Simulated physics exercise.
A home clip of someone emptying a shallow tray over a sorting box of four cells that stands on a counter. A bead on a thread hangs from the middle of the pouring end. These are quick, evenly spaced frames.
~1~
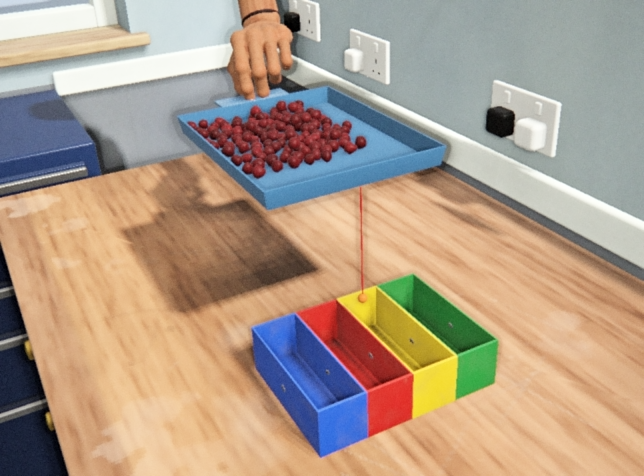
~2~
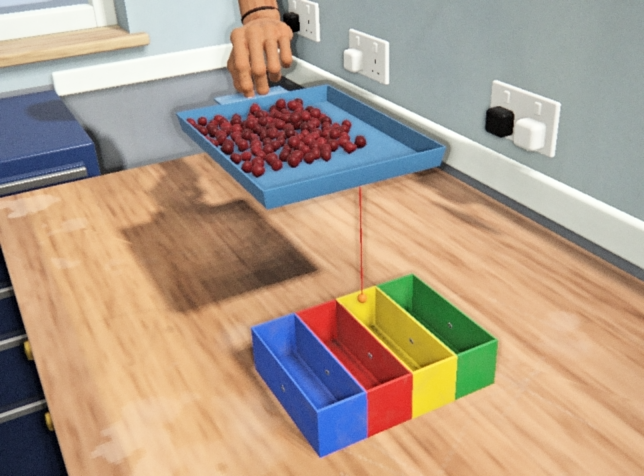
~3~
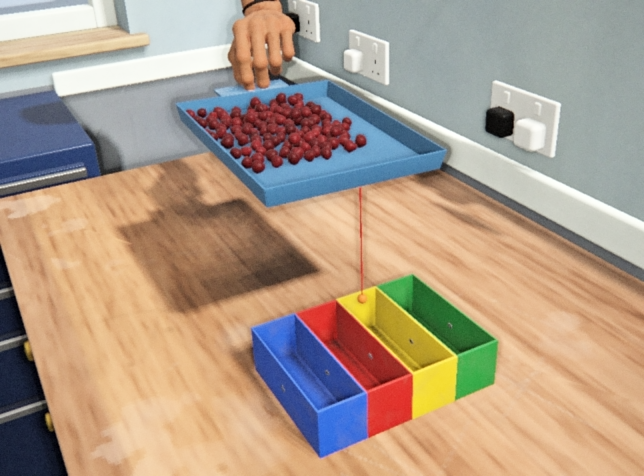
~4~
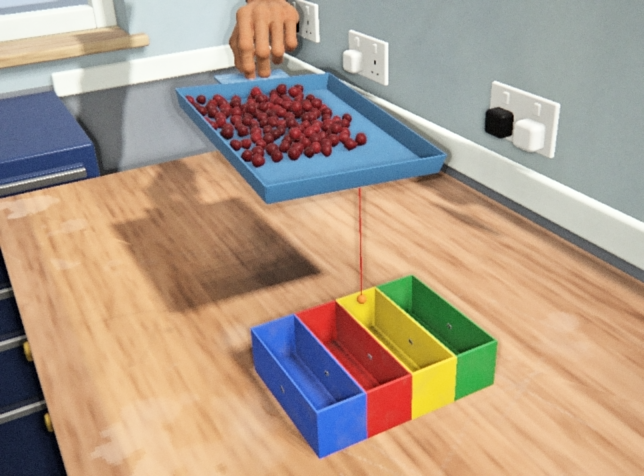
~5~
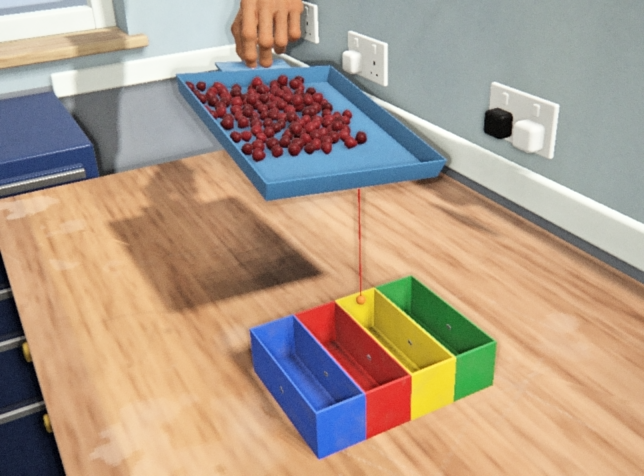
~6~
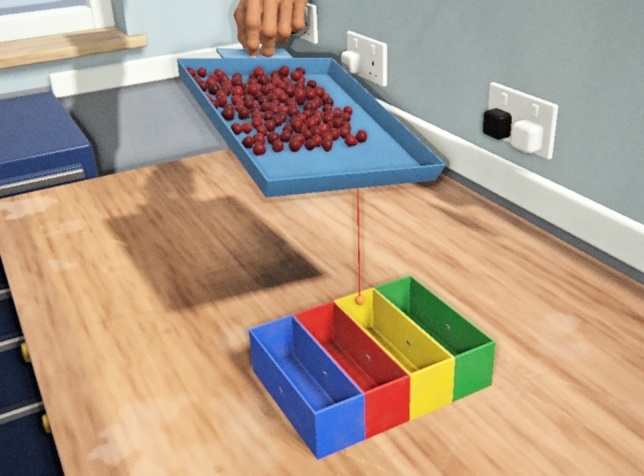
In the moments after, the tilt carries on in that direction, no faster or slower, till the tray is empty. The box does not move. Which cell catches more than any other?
The green one ends fullest.
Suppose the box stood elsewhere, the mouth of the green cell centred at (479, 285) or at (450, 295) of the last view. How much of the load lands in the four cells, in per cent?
About 90 and 70 per cent.
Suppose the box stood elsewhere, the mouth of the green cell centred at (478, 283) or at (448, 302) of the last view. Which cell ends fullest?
First that yellow cell, then green.
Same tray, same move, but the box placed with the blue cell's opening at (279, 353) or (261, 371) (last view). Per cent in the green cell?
In turn 20 and 10 in a hundred.
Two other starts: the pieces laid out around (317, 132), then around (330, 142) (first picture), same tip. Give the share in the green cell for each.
In turn 40 and 40 in a hundred.
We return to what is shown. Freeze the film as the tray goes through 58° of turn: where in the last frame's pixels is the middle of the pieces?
At about (372, 123).
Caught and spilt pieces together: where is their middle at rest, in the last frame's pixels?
Close to (459, 334).
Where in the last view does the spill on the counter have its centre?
Around (484, 320).
Soon, tray tipped steeply; nearly all on the tray; a stray few falling or outside the box.
A while on, tray tipped right over; nearly all on the tray; a stray few falling or outside the box.
Towards the end, tray tipped past a quarter turn; about a third in the green cell; a small part in the yellow cell; about two thirds falling or outside the box.
Finally, tray tipped past a quarter turn; about a third in the green cell; a small part in the yellow cell; none in the blue cell; none in the red cell; about two thirds outside the box.
